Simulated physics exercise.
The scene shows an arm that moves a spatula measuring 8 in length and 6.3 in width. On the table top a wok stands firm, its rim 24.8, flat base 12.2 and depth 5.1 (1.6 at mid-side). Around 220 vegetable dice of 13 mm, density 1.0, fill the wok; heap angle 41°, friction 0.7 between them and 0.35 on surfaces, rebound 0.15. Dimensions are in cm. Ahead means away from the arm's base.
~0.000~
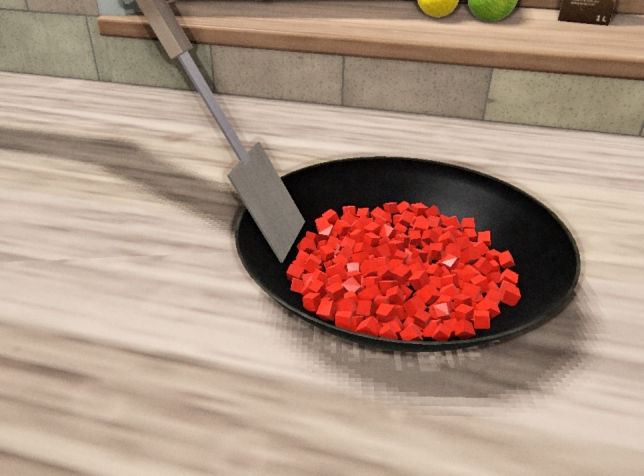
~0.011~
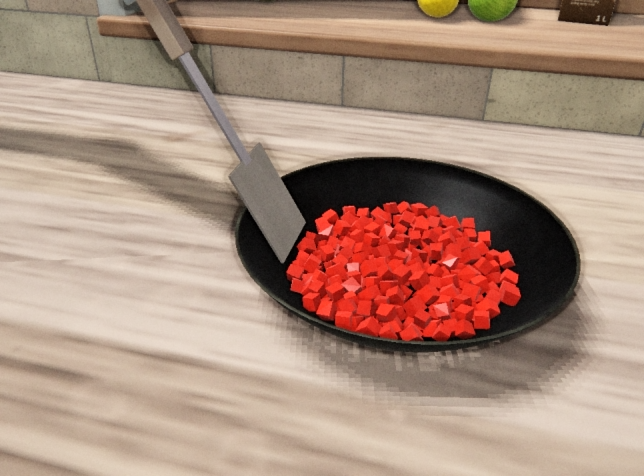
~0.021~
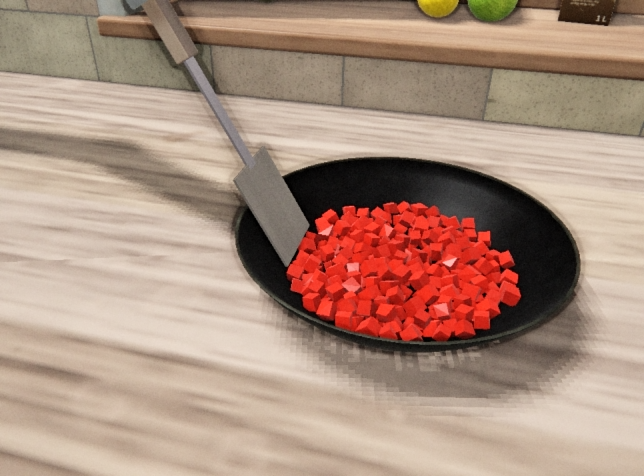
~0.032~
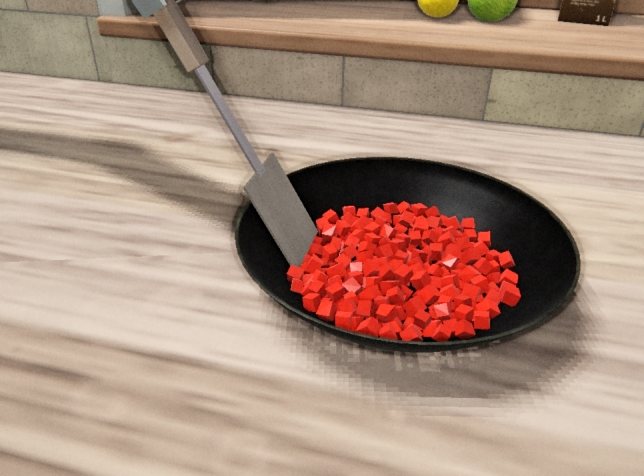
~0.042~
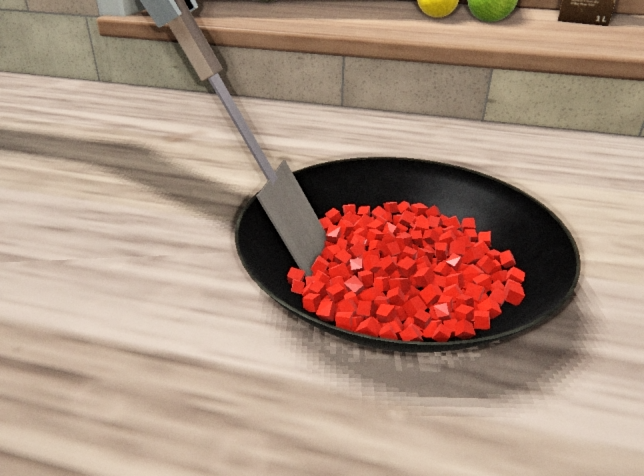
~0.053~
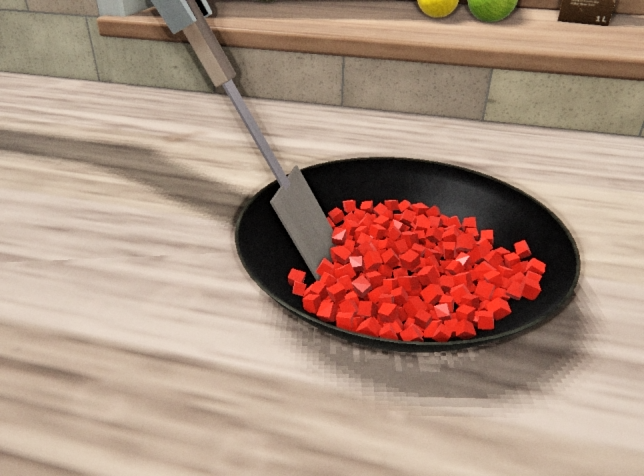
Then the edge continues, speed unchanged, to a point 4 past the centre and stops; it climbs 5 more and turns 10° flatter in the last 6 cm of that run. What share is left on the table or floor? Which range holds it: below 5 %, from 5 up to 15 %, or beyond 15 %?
The range from 5 up to 15 %.
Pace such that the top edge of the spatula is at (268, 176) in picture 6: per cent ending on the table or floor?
About 5 percent.
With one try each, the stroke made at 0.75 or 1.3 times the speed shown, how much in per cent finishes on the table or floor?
Estimates, in order: 5 % and 20 %.
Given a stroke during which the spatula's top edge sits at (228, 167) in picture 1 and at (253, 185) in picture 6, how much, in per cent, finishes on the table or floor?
Around 5 per cent finishes on the table or floor.
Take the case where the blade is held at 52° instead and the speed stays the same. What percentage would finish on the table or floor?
Estimate for that slope: Some 10 per cent.
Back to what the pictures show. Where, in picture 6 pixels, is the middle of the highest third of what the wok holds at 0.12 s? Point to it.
I'd put it close to (477, 254).
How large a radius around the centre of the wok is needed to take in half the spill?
It's around 30 cm.
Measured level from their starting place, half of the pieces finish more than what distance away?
The figure is about 4 cm.
By 0.08 s, sloping 61°, highest piece 7 above the table; 221 in the wok, 1 on the blade or in flight.
By 0.12 s, sloping 57°, highest piece 10 above the table; 211 in the wok, 11 on the blade or in flight.
By 0.33 s, sloping 51°, highest piece 6 above the table; 202 in the wok, 19 on the table or floor, 1 on the blade or in flight.
By 1.38 s, sloping 51°, highest piece 6 above the table; 202 in the wok, 20 on the table or floor.
Final count, 202 in the wok, 20 on the table or floor. That is 9 % on the table or floor.
